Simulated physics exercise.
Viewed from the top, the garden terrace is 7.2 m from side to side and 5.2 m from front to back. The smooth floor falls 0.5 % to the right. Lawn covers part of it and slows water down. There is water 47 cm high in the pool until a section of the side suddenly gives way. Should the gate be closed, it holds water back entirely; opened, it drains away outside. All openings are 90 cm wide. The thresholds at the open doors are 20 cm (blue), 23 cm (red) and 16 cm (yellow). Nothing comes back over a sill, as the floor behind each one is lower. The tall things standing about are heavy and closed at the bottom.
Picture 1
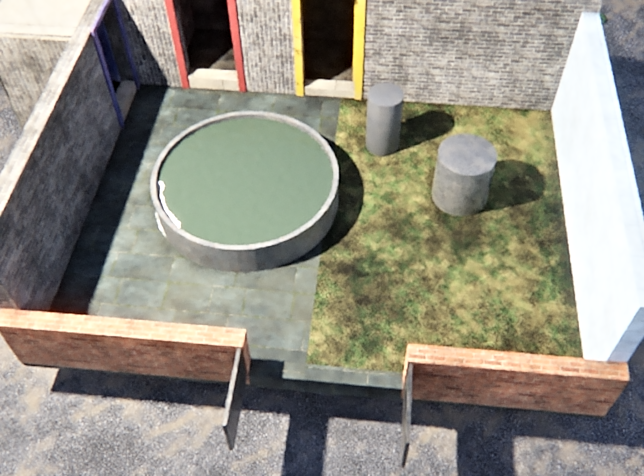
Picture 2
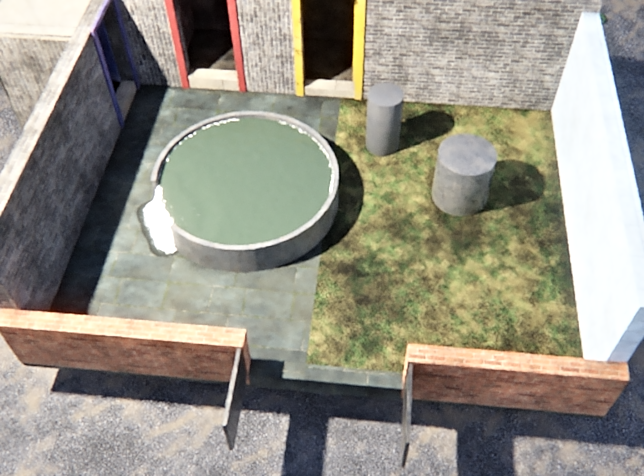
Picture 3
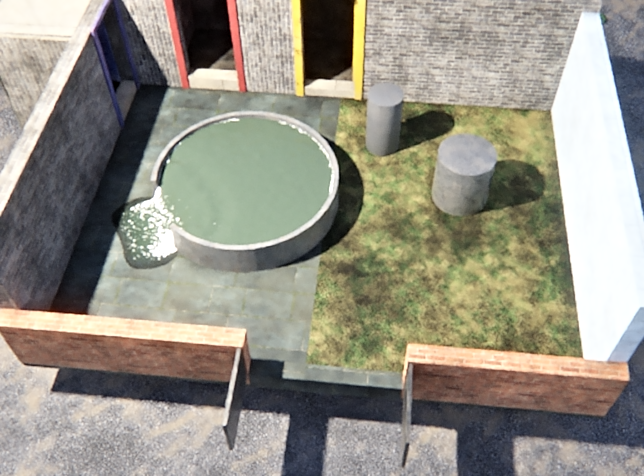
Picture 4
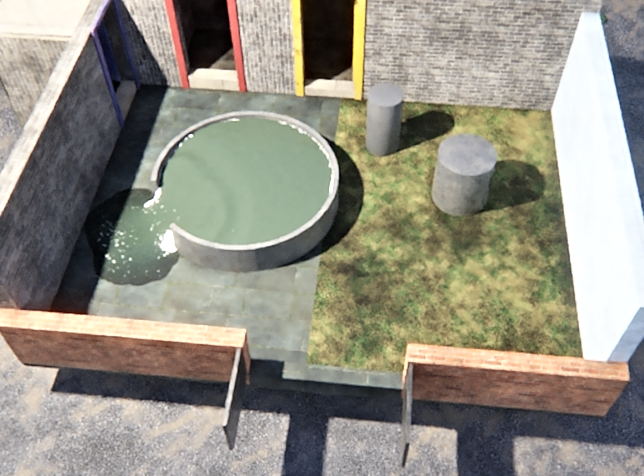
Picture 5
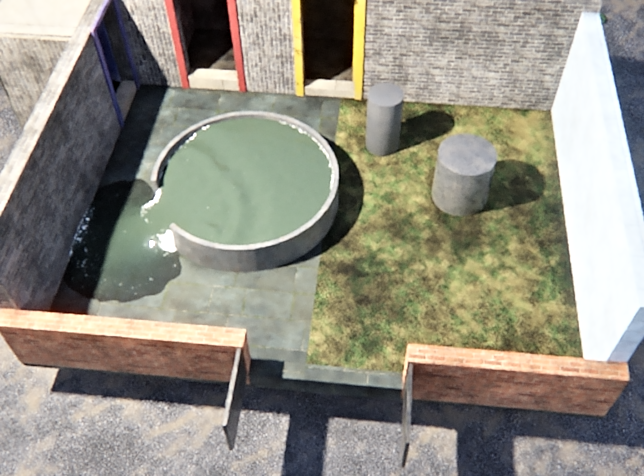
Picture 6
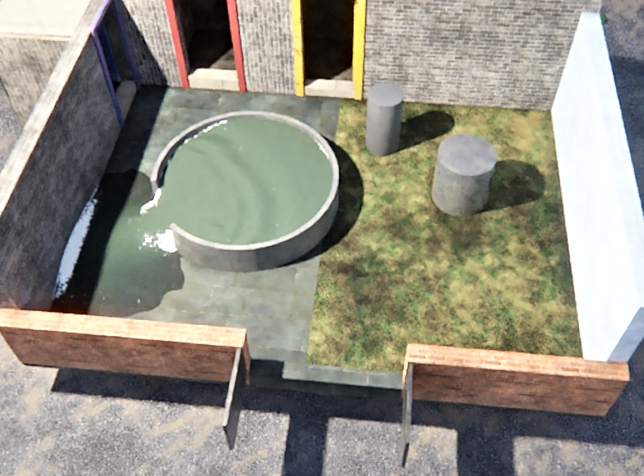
On a walled terrace, half dark paving and half grass, a round pool brims with green water. White foam appears at its left rim, and water pours through a gap there onto the paving. The dark sheet widens leftward and toward the viewer, reaching the left wall, as ripples cross the pool.
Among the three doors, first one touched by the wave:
Blue door.
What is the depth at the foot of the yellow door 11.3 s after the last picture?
Some 4.5 centimetres of depth.
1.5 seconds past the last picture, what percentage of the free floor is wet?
Near 20 per cent is wet.
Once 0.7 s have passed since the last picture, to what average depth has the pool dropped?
I'd put the average depth near 39 cm.
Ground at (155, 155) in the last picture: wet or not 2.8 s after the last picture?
Awash.
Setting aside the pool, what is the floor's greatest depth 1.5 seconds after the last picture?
It gets to some 38 cm.
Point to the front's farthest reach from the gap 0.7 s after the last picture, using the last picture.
Point: Roughly (40, 339) in the last view.
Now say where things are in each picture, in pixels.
In the first frame, still water, 47 cm deep, in the pool at (245, 178).
In the second frame, water pours out at (164, 219) and has run 0.5 m, to (155, 203); deepest outside 23 cm, 47 cm at the pool's back.
In the third frame, water pours out at (164, 221) and has run 0.8 m, to (121, 212); deepest outside 23 cm, 47 cm at the pool's back.
In the fourth frame, the front is at (107, 273), 1.1 m from the gap at (164, 221); 1.5 m2 of floor is under water; 47 cm left at the back of the pool.
In the fifth frame, water pours out at (164, 221) and has run 1.5 m, to (78, 285); deepest outside 24 cm, 47 cm at the pool's back.
In the sixth frame, the front is at (53, 305), 2.0 m from the gap at (164, 220); 2.7 m2 of floor is under water; 47 cm left at the back of the pool.
A moment later water covers 10 % of the floor and is deepest (40 cm) near (40, 339); blue door not reached, red door not reached, yellow door not reached.
Soon after water covers 20 % of the floor and is deepest (38 cm) near (48, 316); blue door reached 1.4 s after the last picture, red door not reached, yellow door not reached.
Next water covers 40 % of the floor and is deepest (27 cm) near (40, 339); blue door reached 1.4 s after the last picture, red door reached 2.3 s after the last picture, yellow door not reached.
Later on water covers 80 % of the floor and is deepest (16 cm) near (81, 264); blue door reached 1.4 s after the last picture, red door reached 2.3 s after the last picture, yellow door reached 3.7 s after the last picture.
At the end water covers 100 % of the floor and is deepest (10 cm) near (40, 339); blue door reached 1.4 s after the last picture, red door reached 2.3 s after the last picture, yellow door reached 3.7 s after the last picture.
